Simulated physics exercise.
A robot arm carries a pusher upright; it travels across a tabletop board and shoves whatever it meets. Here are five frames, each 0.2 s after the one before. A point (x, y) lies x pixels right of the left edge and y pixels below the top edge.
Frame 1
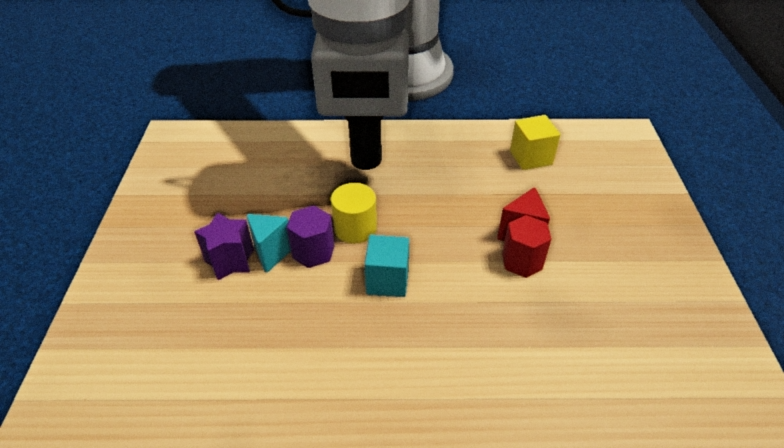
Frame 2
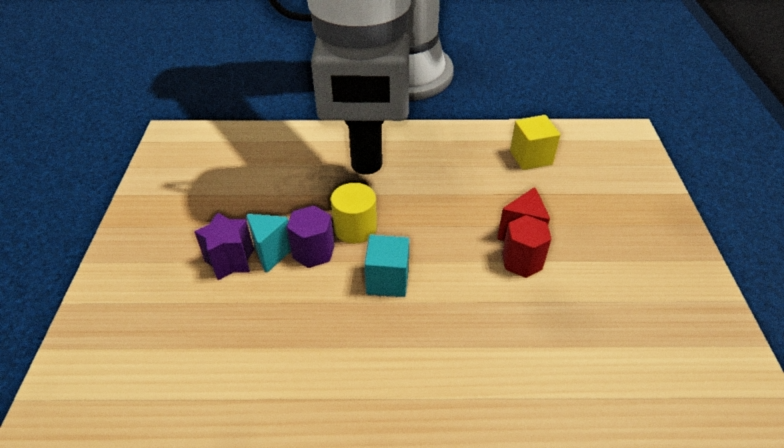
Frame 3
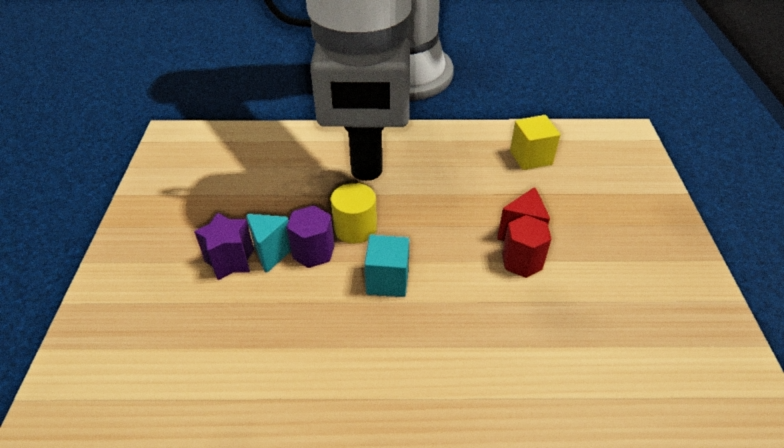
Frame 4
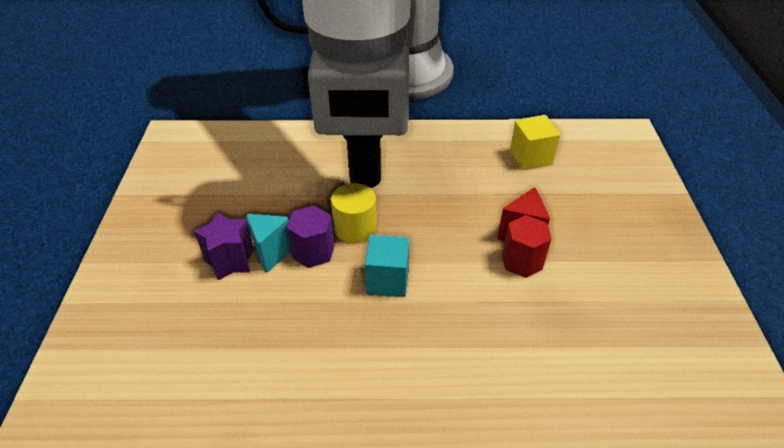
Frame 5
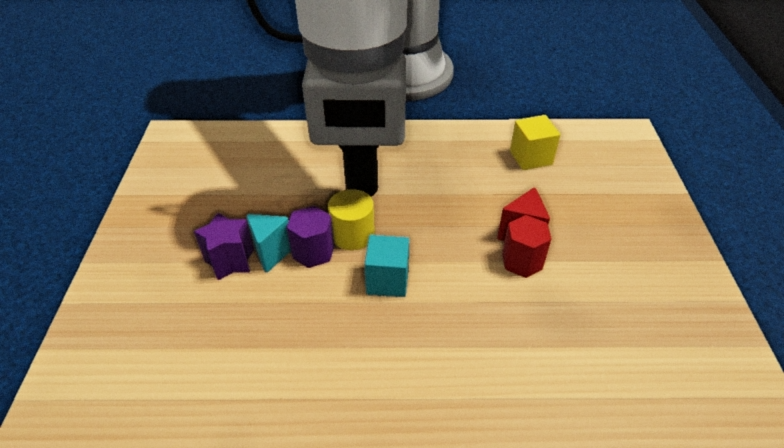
Robot arm with a black tip inching forward over a wooden table of coloured blocks, nudging the yellow cylinder slightly.
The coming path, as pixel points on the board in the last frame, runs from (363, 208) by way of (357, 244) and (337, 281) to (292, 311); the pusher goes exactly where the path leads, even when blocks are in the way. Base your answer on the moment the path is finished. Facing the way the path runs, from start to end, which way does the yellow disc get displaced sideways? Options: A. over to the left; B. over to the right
A - over to the left.
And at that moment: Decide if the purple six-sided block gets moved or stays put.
The answer is that it is displaced.
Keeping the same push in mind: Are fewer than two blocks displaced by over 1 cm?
My answer is no.
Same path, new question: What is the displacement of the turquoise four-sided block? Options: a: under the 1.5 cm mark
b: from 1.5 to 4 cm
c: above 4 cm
Answer: A.
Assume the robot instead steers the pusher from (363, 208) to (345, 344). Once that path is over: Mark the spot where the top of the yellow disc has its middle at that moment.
Answer: (295, 331).
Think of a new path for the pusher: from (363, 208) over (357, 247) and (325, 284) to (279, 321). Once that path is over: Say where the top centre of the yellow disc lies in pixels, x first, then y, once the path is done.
I'd expect the centre of its top face to be at (296, 321).
On the path given first. One third of the way, pusher (355, 225); purple six-sided block (298, 234), turned 60° clockwise; yellow disc (341, 243).
Two thirds of the way, pusher (335, 262); purple six-sided block (298, 234), turned 60° clockwise; yellow disc (320, 285).
At the end, pusher (288, 291); purple six-sided block (298, 234), turned 60° clockwise; yellow disc (296, 316); turquoise four-sided block unmoved.
